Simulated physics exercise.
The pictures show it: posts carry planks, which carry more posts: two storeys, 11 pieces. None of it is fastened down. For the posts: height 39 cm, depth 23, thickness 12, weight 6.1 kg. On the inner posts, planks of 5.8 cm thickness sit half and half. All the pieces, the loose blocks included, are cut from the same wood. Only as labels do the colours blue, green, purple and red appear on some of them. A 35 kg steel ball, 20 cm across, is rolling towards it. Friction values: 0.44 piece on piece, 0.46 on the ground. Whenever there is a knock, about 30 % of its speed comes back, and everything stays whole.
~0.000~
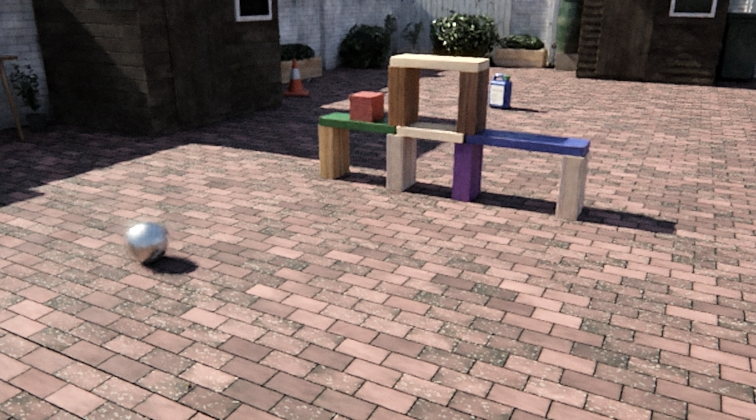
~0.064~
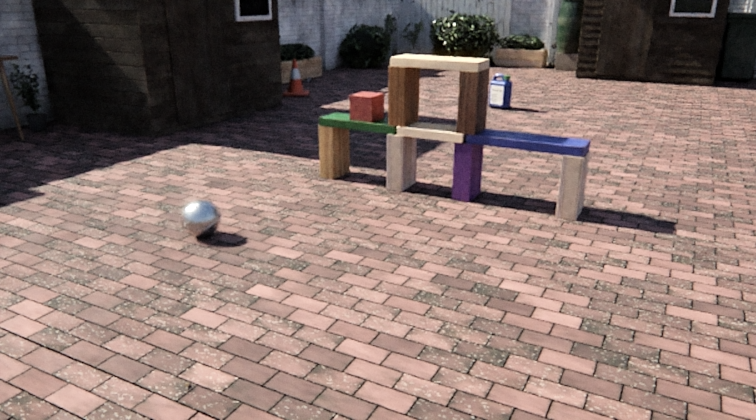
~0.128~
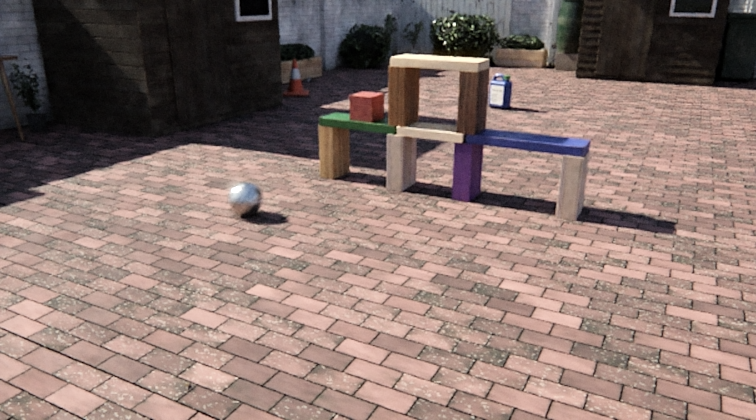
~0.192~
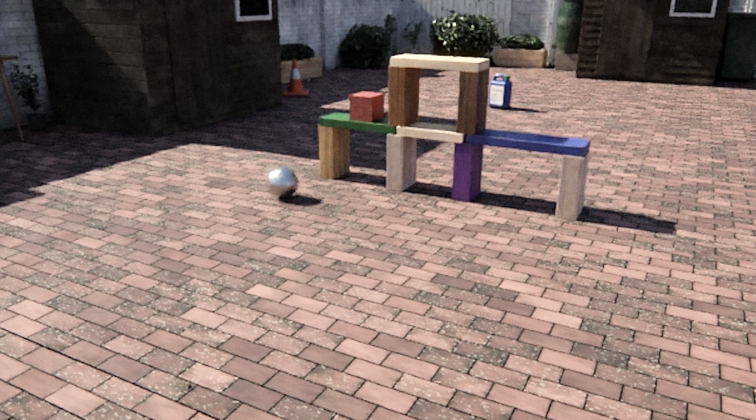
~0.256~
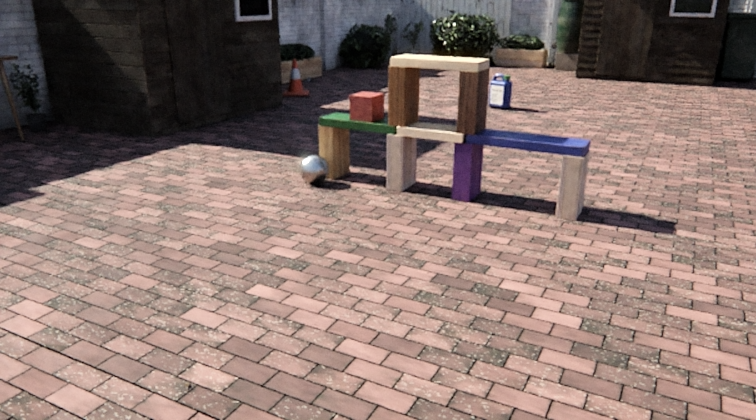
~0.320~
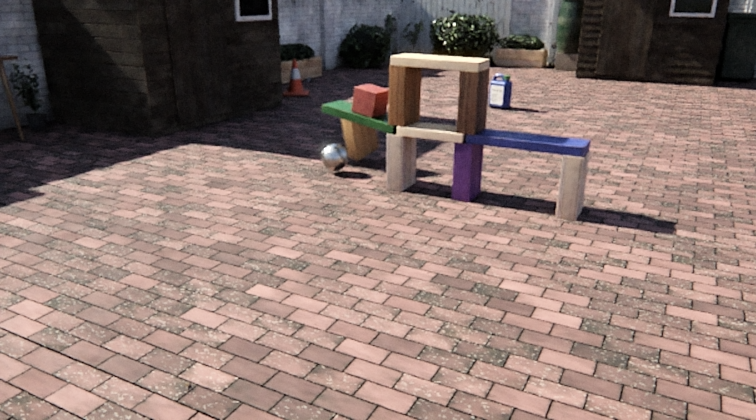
A shiny steel ball rolled across the brick paving from the left and knocked the leftmost post of a block structure, making the post lean and the green plank tilt with the red block on it.
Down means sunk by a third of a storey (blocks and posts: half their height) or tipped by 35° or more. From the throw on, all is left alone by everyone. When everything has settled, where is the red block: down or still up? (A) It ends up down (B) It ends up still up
It ends up down (A).
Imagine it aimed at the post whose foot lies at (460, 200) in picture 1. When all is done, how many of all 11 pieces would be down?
Then 7.
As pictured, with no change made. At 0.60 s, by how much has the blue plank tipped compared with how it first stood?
Something like 0°, give or take.
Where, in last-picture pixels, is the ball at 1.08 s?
Roughly at (469, 99).
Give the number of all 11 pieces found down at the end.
3.
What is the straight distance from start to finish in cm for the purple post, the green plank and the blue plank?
Start to finish, close to purple 0, green 20, blue 0 centimetres.
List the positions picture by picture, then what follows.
In the first frame (each place is the centre of the face we see best), ball (148, 242) 1.52 m from contact, 5.8 m/s; red block (360, 109); blue plank (522, 145); green plank (355, 126); all as stacked.
Ball (202, 219) 1.14 m from contact, 5.8 m/s; red block (360, 109), in the second frame.
Ball (246, 199) 77 cm from contact, 5.8 m/s; red block (360, 109), in the third frame.
Ball (283, 183) 40 cm from contact, 5.8 m/s; red block (360, 109), in the fourth frame.
Ball (315, 169) after contact, 5.8 m/s; red block (360, 109), in the fifth frame.
Ball (335, 157) after contact, 4.2 m/s; red block (363, 103) tilted 10°; green plank (356, 119) tilted 8°; blue plank (522, 145); steepest lean 19°, the post at (365, 133); 3 have shifted, in the sixth frame.
By 0.60 s, ball still moving; 3 of the 11 pieces down; red block tilted 37°; green plank tilted 32°, 14 cm lower.
By 1.08 s, ball still moving; 3 of the 11 pieces down; red block tilted 20°, 40 cm lower; green plank tilted 43°, 19 cm lower.
When it is over (2.1 s), ball rolling away; 3 of the 11 pieces down; red block 45 cm lower; green plank tilted 43°, 19 cm lower; purple post unmoved. In pixels of the last frame, middles, red block near (347, 149), green plank near (375, 146).
